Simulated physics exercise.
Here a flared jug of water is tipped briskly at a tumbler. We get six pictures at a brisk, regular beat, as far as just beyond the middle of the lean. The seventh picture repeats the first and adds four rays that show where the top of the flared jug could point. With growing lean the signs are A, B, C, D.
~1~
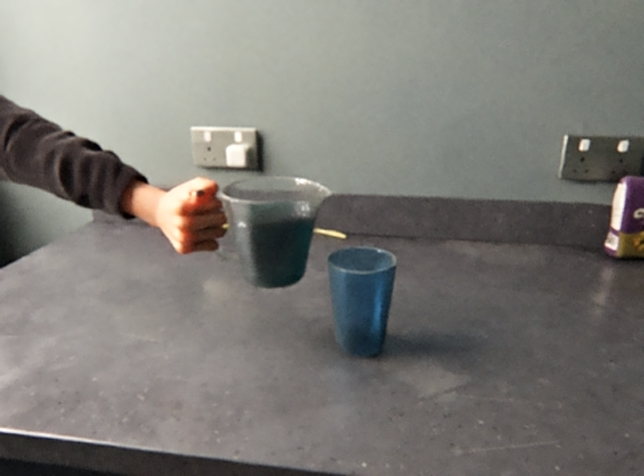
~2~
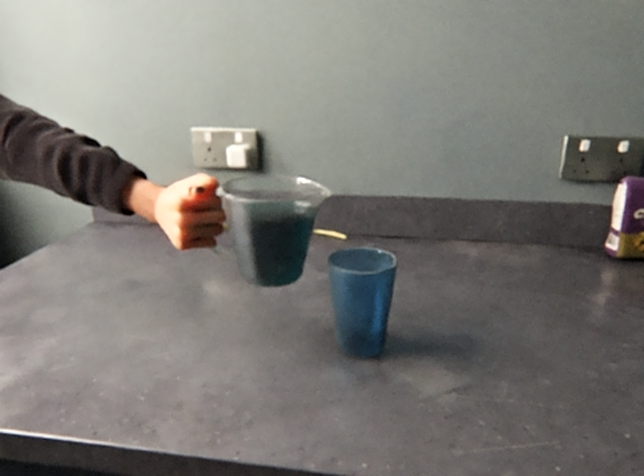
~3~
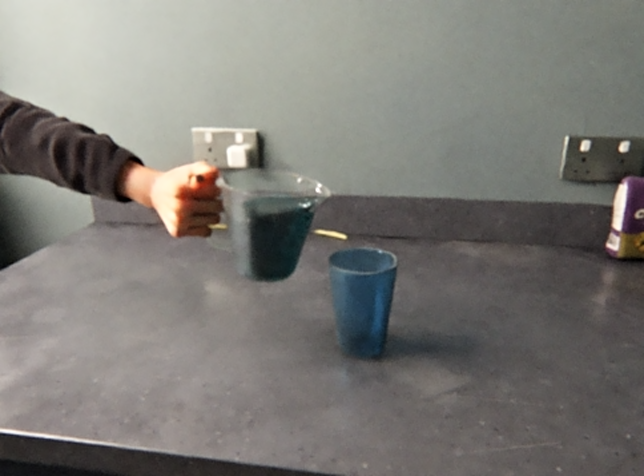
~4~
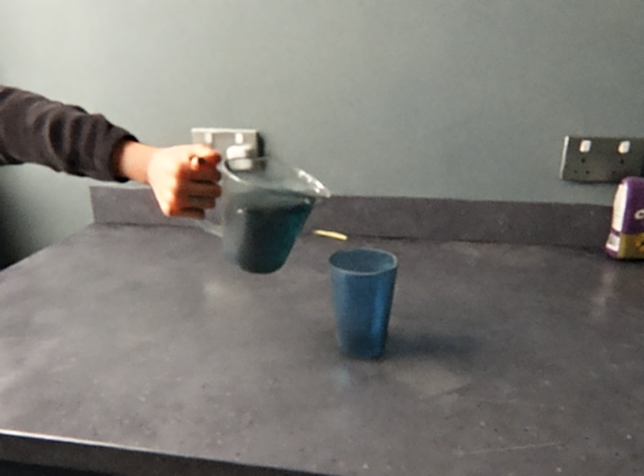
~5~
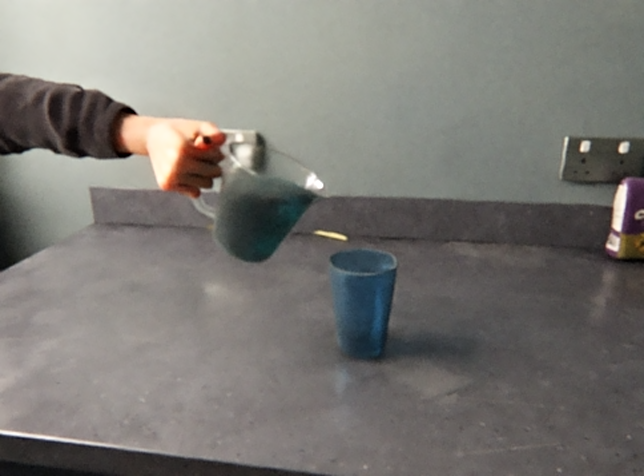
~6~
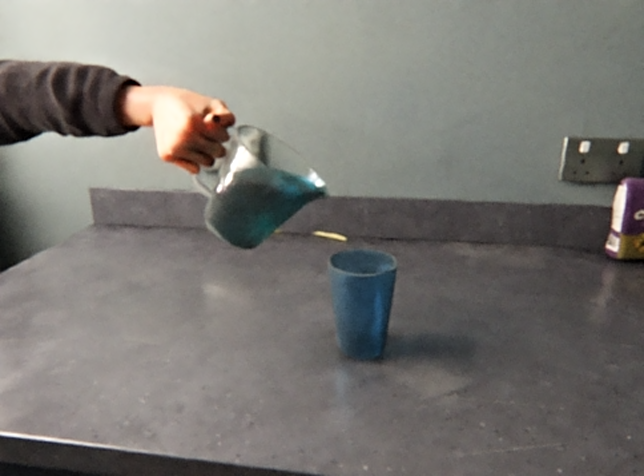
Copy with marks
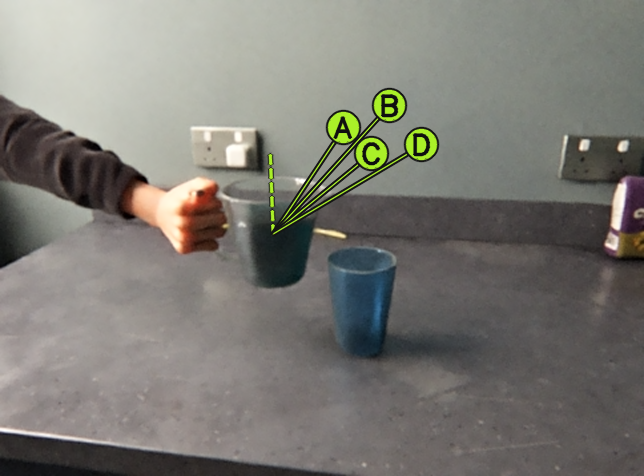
On a dark countertop, a hand lifting and tilting a clear jug of bluish liquid rightward above a blue tumbler.
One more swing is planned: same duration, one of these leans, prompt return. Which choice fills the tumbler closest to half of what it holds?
Choose D.
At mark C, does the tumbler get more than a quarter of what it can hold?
Yes, clearly.
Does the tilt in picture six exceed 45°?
No.
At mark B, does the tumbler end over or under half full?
Under half.
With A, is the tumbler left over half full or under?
Under.
On the marked copy, A at (334, 142); B at (378, 118); C at (358, 164); D at (407, 154).
With A, the tumbler ends with about 8 % of what it can hold.
With B, the tumbler ends with about 20 % of what it can hold.
With C, the tumbler ends with about 35 % of what it can hold.
With D, the tumbler ends with about 51 % of what it can hold; 3 % of the water is spilt.
